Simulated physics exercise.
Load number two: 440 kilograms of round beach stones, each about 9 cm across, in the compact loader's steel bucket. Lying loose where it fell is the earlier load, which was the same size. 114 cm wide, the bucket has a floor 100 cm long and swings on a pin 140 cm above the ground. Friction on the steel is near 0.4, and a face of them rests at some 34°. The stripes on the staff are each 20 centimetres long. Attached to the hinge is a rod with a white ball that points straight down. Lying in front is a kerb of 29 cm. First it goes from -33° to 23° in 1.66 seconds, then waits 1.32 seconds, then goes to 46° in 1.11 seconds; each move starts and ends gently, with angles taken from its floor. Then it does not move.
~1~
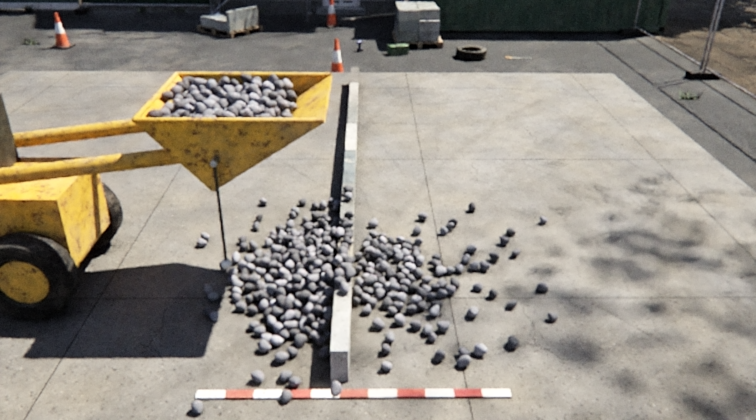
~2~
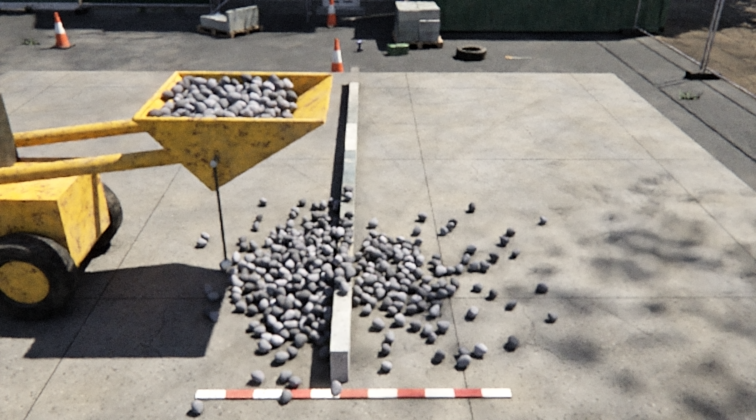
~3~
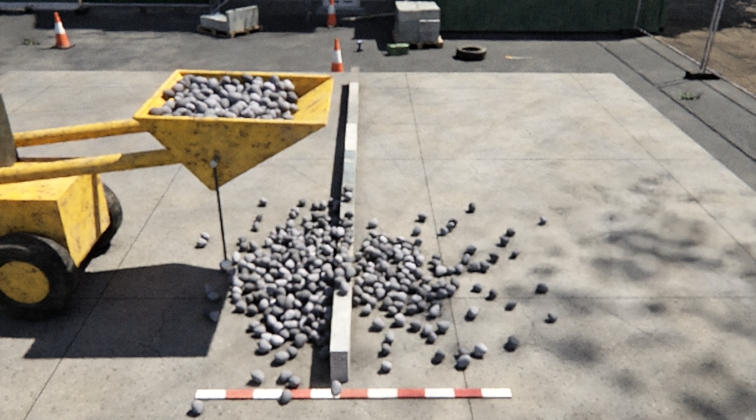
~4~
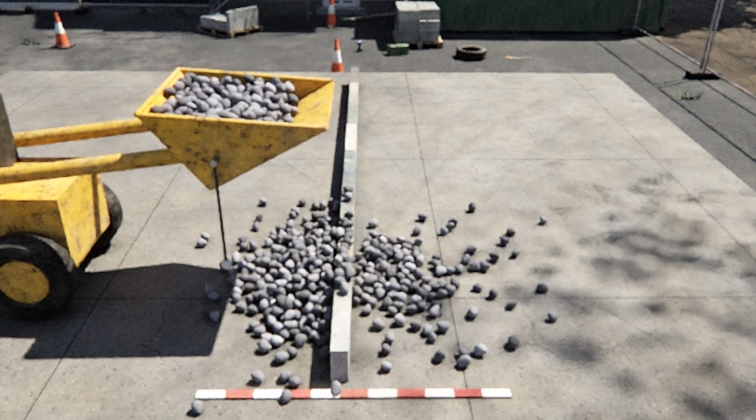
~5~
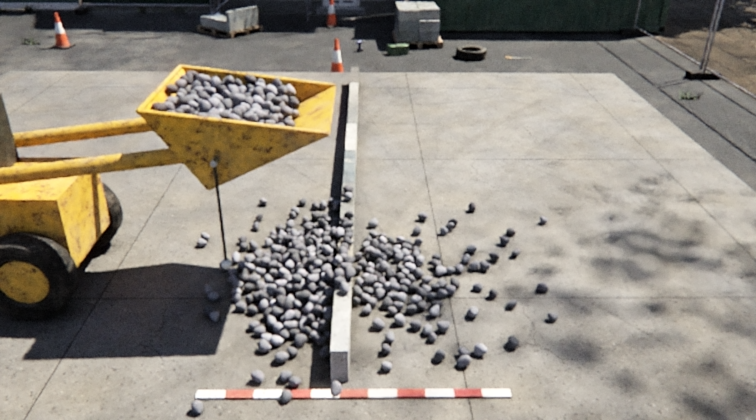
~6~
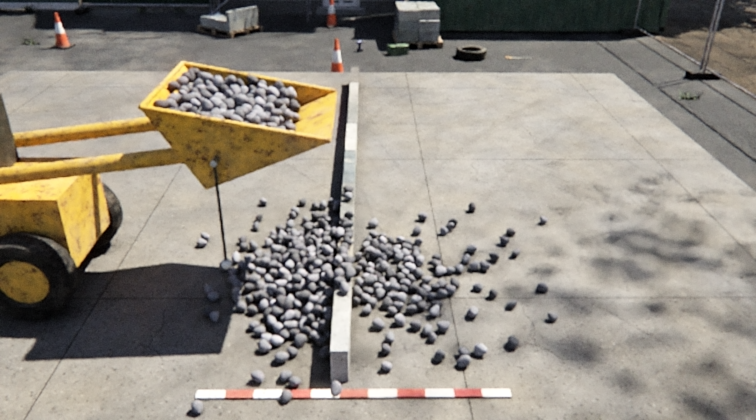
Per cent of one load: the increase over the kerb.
100 percent.
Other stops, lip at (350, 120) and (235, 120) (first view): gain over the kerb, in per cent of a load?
The first would add around 100 per cent, the second around 5 per cent.
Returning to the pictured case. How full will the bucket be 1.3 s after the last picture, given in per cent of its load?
Some 75 %, roughly, is held.
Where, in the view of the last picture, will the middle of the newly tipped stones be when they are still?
Centre: Approx. (399, 266).
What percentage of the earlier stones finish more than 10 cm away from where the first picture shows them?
I'd say roughly 15 per cent of them.
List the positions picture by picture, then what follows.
In the first picture, the bucket is at -33°, its lip at (324, 121); the top of the load is at (211, 85). The earlier load is highest near (345, 239), 34 cm above ground level, 74 % on this side of the kerb, 26 % over the kerb.
The second picture shows lip at (324, 122), floor tilted -32°, highest stones at (211, 85).
In the third picture, the bucket is at -31°, its lip at (325, 125); the top of the load is at (204, 84).
The fourth picture shows lip at (327, 129), floor tilted -29°, highest stones at (206, 83).
The fifth picture shows lip at (329, 134), floor tilted -26°, highest stones at (199, 80).
In the sixth picture, the bucket is at -22°, its lip at (330, 141); the top of the load is at (197, 79).
Then, 0.8 s after the last picture the floor is at 14°; in per cent of one load, 100 in the bucket, 74 on this side of the kerb, 26 over the kerb; the foremost stones are at (522, 261).
Then, 1.3 s after the last picture the floor is at 23°; in per cent of one load, 75 in the bucket, 89 on this side of the kerb, 36 over the kerb; the foremost stones are at (522, 261).
Then, 4.1 s after the last picture the floor is at 46°; in per cent of one load, 0 in the bucket, 74 on this side of the kerb, 126 over the kerb; the foremost stones are at (548, 268).
Then, 6.9 s after the last picture the floor is at 46°; in per cent of one load, 0 in the bucket, 74 on this side of the kerb, 126 over the kerb; the foremost stones are at (548, 268). Net gain over the kerb, 100.
